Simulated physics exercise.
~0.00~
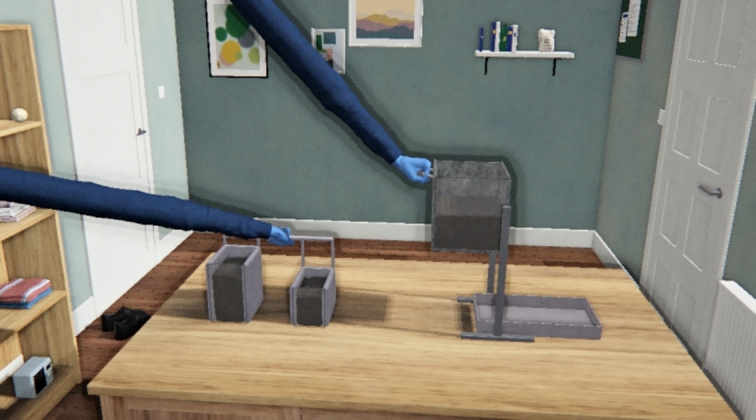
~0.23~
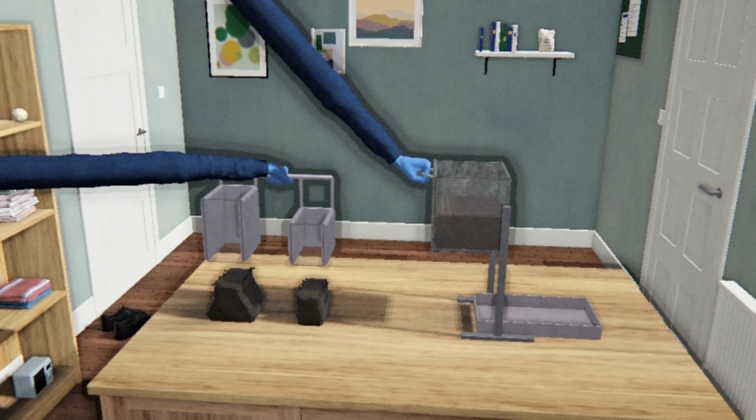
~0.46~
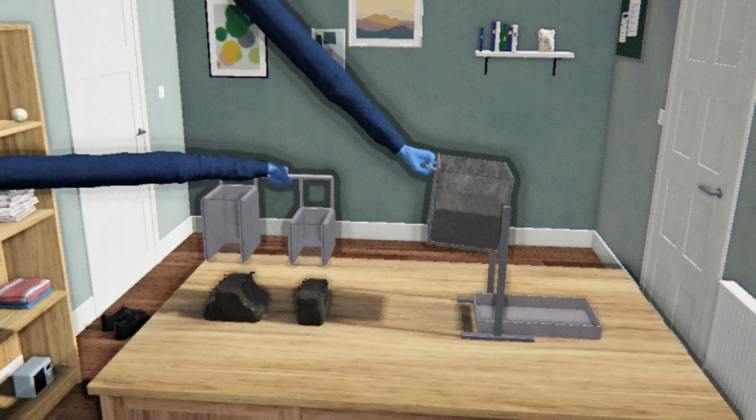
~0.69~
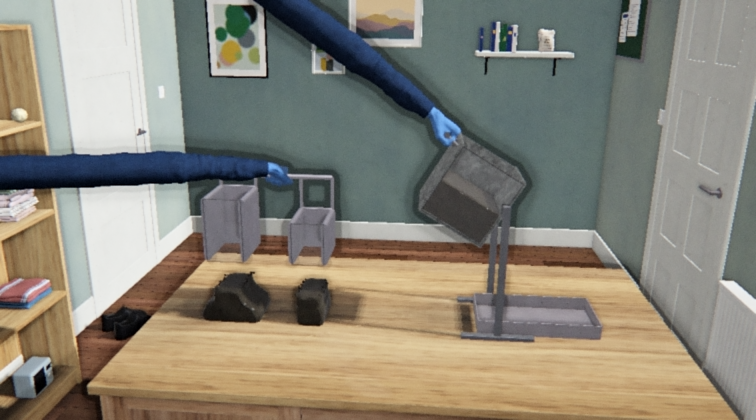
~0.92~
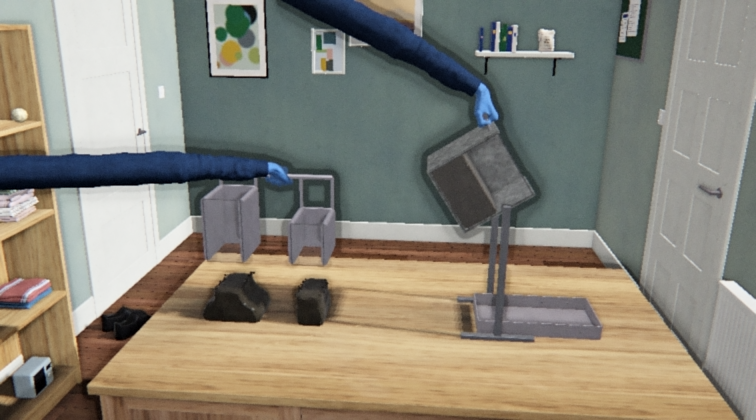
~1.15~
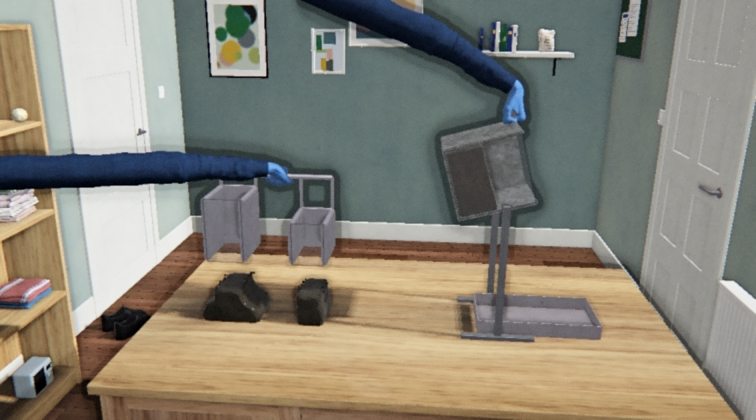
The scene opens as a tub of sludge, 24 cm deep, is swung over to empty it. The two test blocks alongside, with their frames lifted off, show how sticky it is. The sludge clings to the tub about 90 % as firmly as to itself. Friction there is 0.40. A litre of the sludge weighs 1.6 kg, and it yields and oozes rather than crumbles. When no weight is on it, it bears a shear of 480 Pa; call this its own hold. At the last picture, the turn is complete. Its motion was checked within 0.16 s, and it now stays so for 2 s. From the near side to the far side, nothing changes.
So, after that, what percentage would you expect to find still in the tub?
I would expect about 100 % still in the tub.
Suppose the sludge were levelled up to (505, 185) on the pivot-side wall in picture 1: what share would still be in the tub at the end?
Around 100 per cent.
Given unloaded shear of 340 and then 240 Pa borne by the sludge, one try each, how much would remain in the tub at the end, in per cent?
About 100 % first, about 100 % second.
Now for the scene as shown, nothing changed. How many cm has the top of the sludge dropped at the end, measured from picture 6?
About 4 cm.
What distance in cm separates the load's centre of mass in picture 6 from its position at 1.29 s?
Measured shift, roughly 2 cm.
By 1.29 s, the tub is at 75 degrees and holds 100 %.
By 1.46 s, the tub is at 75 degrees and holds 100 %.
By 1.63 s, the tub is at 75 degrees and holds 100 %.
By 1.80 s, the tub is at 75 degrees and holds 100 %.
By 3.15 s, at the end, the tub is at 75 degrees and holds 100 %.
